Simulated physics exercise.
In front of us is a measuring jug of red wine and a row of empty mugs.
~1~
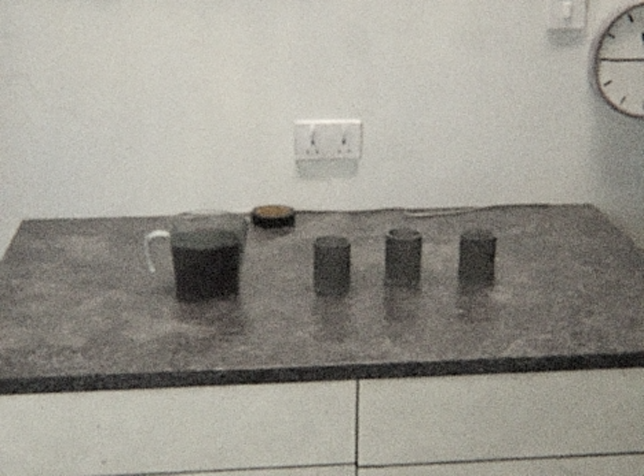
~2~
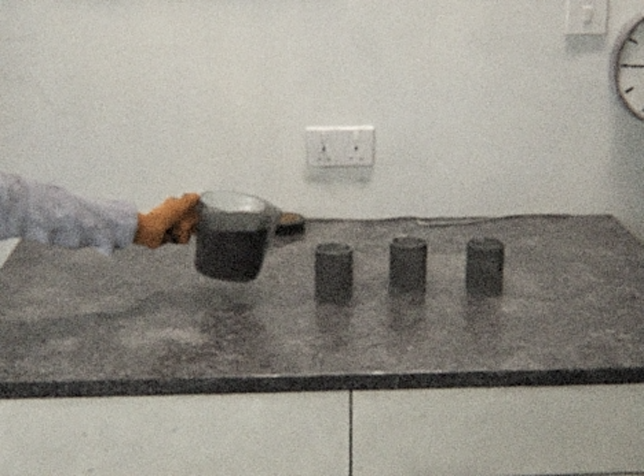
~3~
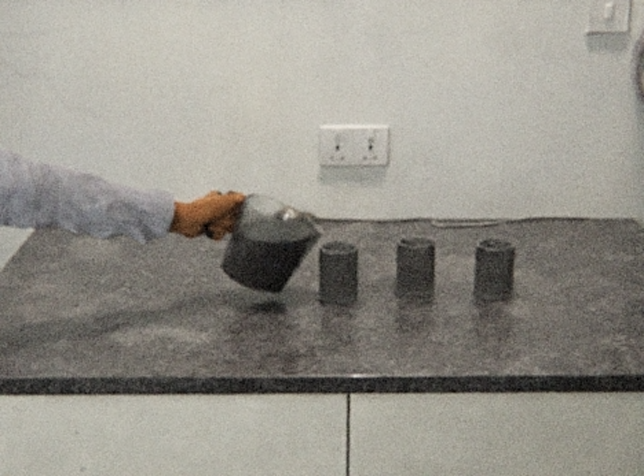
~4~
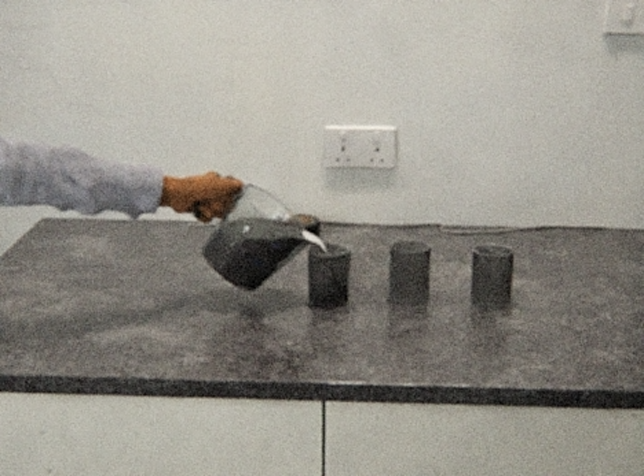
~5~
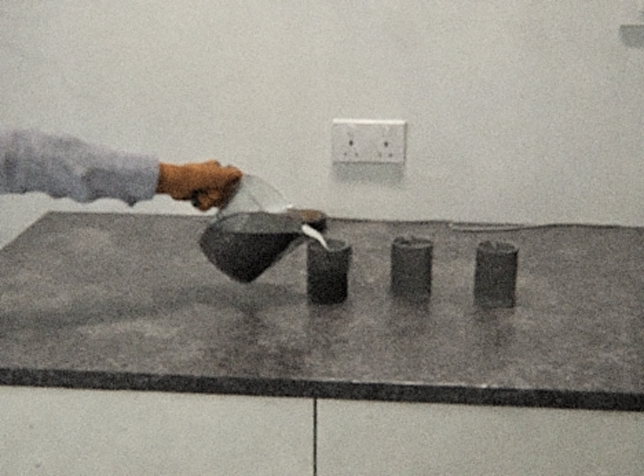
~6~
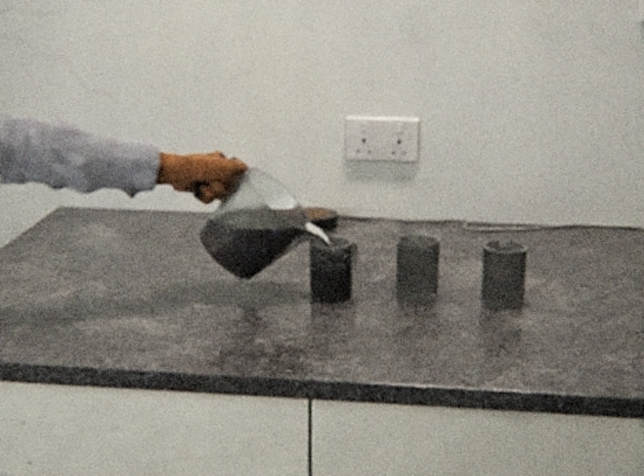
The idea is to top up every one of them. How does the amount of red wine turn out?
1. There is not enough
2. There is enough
2, there is enough.
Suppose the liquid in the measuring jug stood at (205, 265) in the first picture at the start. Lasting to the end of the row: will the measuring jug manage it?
From that start, the supply doesn't stretch.
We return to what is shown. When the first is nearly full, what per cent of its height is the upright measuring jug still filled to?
Roughly 55 %.
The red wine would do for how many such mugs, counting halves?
Near 4.0, I'd say.
A moment on, the first is about two thirds full.
Further on, the first is done and the measuring jug has about three quarters of its load.
When it is over, all three are full and about a quarter of the red wine is over.
